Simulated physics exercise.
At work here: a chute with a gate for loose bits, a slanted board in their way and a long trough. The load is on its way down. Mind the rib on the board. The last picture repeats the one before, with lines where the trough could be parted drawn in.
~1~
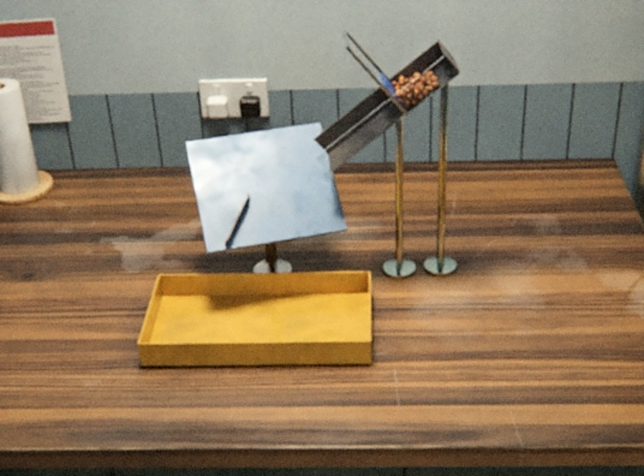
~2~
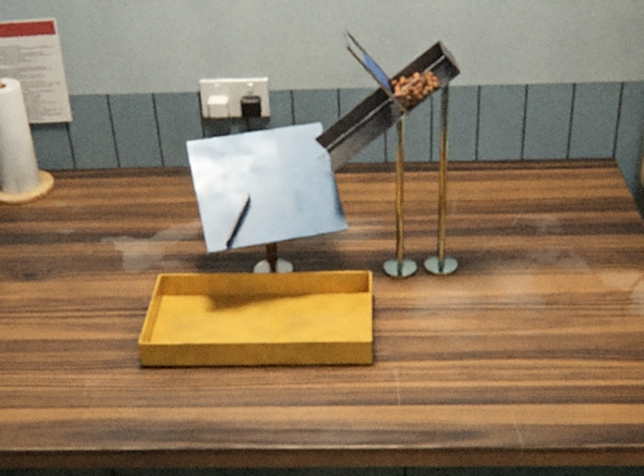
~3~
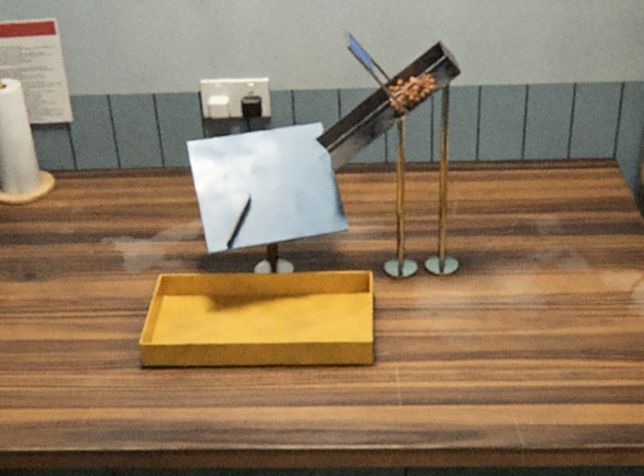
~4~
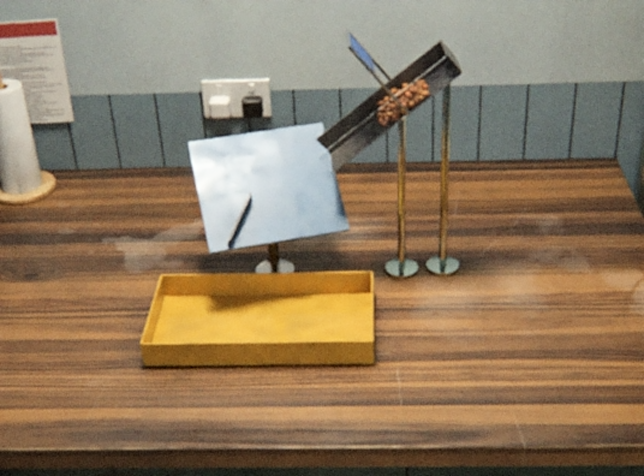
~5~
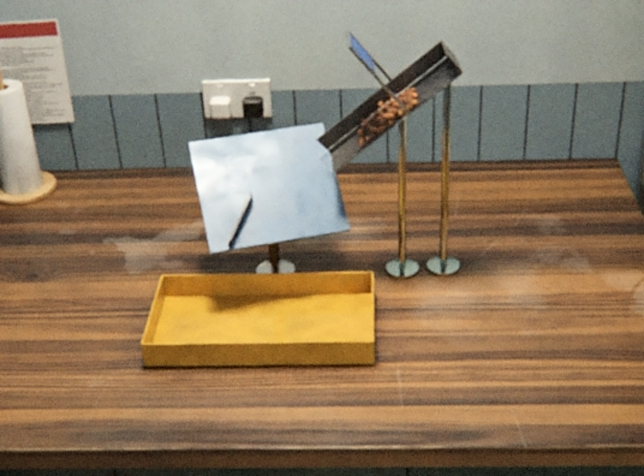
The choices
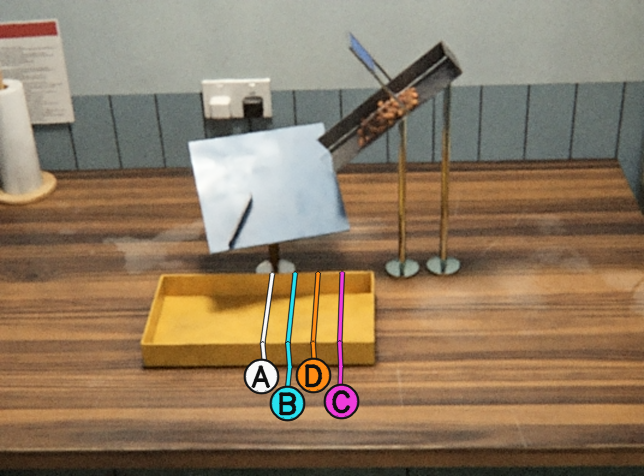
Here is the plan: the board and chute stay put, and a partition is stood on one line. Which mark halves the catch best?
Line A.
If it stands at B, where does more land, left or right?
The left side.
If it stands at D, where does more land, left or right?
The left side.
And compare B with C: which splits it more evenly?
It is B.
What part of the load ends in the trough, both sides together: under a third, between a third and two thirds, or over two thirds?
About that: Over two thirds.
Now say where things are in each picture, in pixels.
Load behind the gate at (415, 88), cereal balls; lip of the chute at (330, 163), sloping fairly steeply, in the first picture.
Middle of the board at (266, 185), tilted fairly steeply; middle of its low edge at (279, 241); of its high edge at (254, 132), in the second picture.
Front corners of the trough at (140, 344) and (372, 341), empty; front of the load at (395, 109), in the third picture.
Middle of the load at (397, 101); its front at (381, 122), about a third of the way to the lip; rib from (251, 192) to (229, 241), in the fourth picture.
Middle of the load at (389, 115); its front at (362, 144), about two thirds of the way to the lip, in the fifth picture.
On the marked copy, line A crosses the front rim at (262, 342); line B crosses the front rim at (287, 342); line C crosses the front rim at (339, 342); line D crosses the front rim at (313, 342).
With A, of what is caught, about two thirds on the left of the divider, about a third on the right.
With B, of what is caught, most on the left of the divider, about a quarter on the right.
With C, of what is caught, all on the left of the divider, none on the right.
With D, of what is caught, nearly all on the left of the divider, a small part on the right.
